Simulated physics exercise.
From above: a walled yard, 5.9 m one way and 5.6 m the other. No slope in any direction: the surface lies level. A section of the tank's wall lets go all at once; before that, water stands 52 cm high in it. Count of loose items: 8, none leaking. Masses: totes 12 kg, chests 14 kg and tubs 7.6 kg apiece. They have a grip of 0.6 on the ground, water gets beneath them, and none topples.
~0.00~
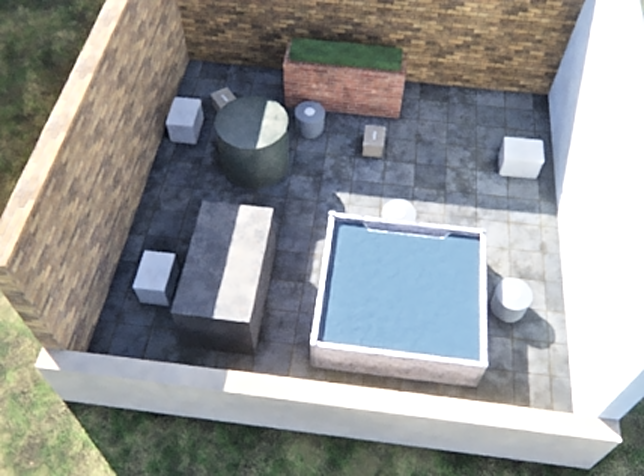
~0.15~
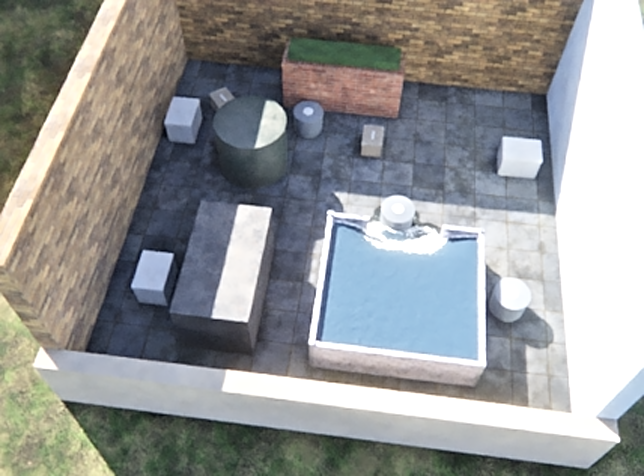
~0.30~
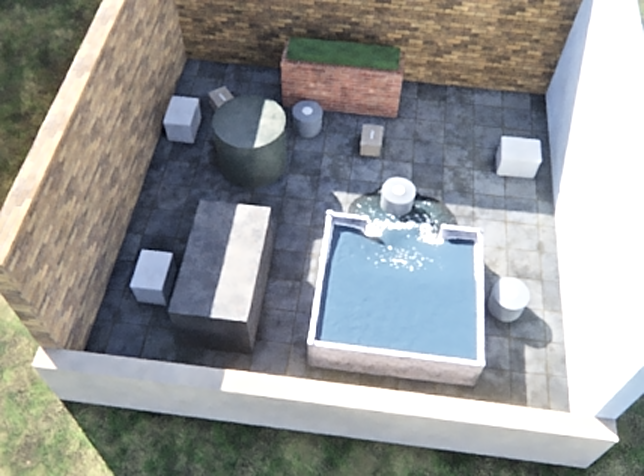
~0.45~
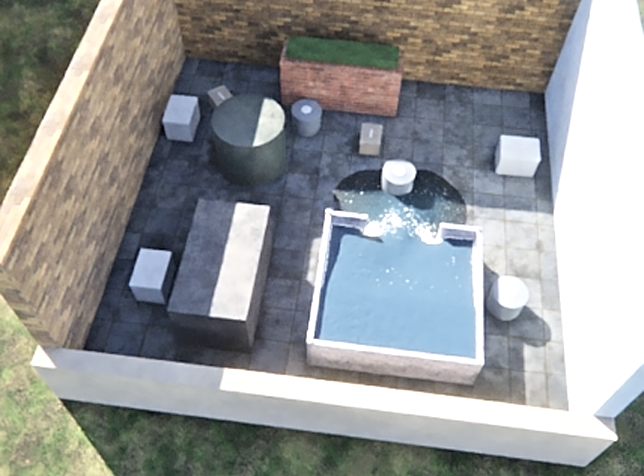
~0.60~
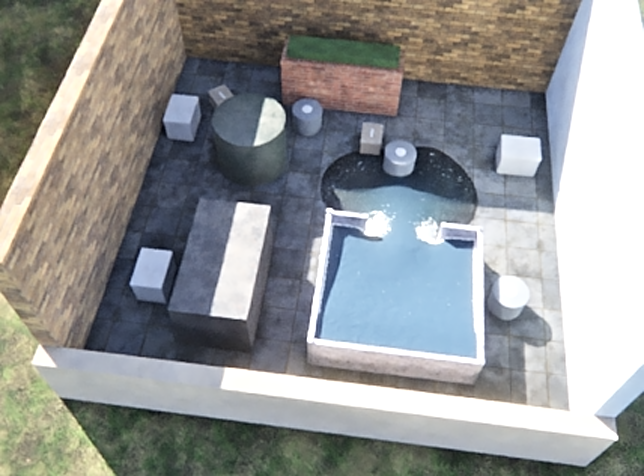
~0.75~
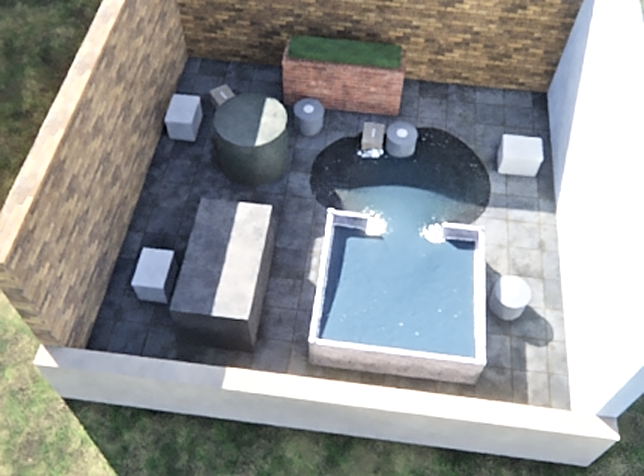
Water burst through the back wall of the square tank in a walled yard, spreading in a dark, rounded pool across the paving and pushing a small pale tub steadily away toward the planter.
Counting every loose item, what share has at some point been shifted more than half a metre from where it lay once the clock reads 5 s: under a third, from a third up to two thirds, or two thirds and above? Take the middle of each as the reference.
From a third up to two thirds.
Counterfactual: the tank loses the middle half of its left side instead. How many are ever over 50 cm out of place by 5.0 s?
That would give 1.
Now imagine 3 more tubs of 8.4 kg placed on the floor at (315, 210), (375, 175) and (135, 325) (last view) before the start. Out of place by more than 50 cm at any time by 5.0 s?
Reading them off in order: Not beyond, clears the mark, not beyond.
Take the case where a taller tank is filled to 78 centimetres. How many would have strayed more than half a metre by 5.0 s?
Then 7.
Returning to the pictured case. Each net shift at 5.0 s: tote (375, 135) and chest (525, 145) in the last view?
The first ends 250 centimetres from its start and the second 100 centimetres.
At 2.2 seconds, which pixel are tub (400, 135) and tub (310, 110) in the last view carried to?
Somewhere around (457, 71) and (247, 97).
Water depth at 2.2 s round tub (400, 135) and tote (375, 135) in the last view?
Around 16 cm and 17 cm.
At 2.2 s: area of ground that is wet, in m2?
About 15 m2.
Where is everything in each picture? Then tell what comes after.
In the first picture, a tub at (399, 213) rests on the ground; a tote at (374, 136) rests on the ground; water covers 3.4 m2; 0 of 8 have shifted.
In the second picture, a tub at (398, 209), on the bottom, 6 cm from its start; a tote at (373, 135) rests on the ground; water covers 3.8 m2; 1 of 8 have shifted.
In the third picture, a tub at (399, 191) rests on the ground, 36 cm from its start; a tote at (372, 135), on the bottom; water covers 4.5 m2; 1 of 8 have shifted.
In the fourth picture, a tub at (399, 171), on the bottom, 69 cm from its start; a tote at (371, 134), on the bottom; water covers 5.4 m2; 1 of 8 have shifted.
In the fifth picture, a tub at (401, 152) rests on the ground, 104 cm from its start; a tote at (372, 133), on the bottom; 6.3 m2 under water; 1 of 8 have shifted.
In the sixth picture, a tub at (402, 133) rests on the ground, 140 cm from its start; a tote at (373, 133), on the bottom; water covers 7.4 m2; 1 of 8 have shifted.
After 1.1 s 1 of 8 are over 50 cm from their spots; 0 afloat.
After 2.2 s 3 of 8 are over 50 cm from their spots; 3 afloat.
After 3.5 s 5 of 8 are over 50 cm from their spots; 2 afloat.
After 5.0 s 5 of 8 are over 50 cm from their spots, and 5 have been at some point; 2 afloat.
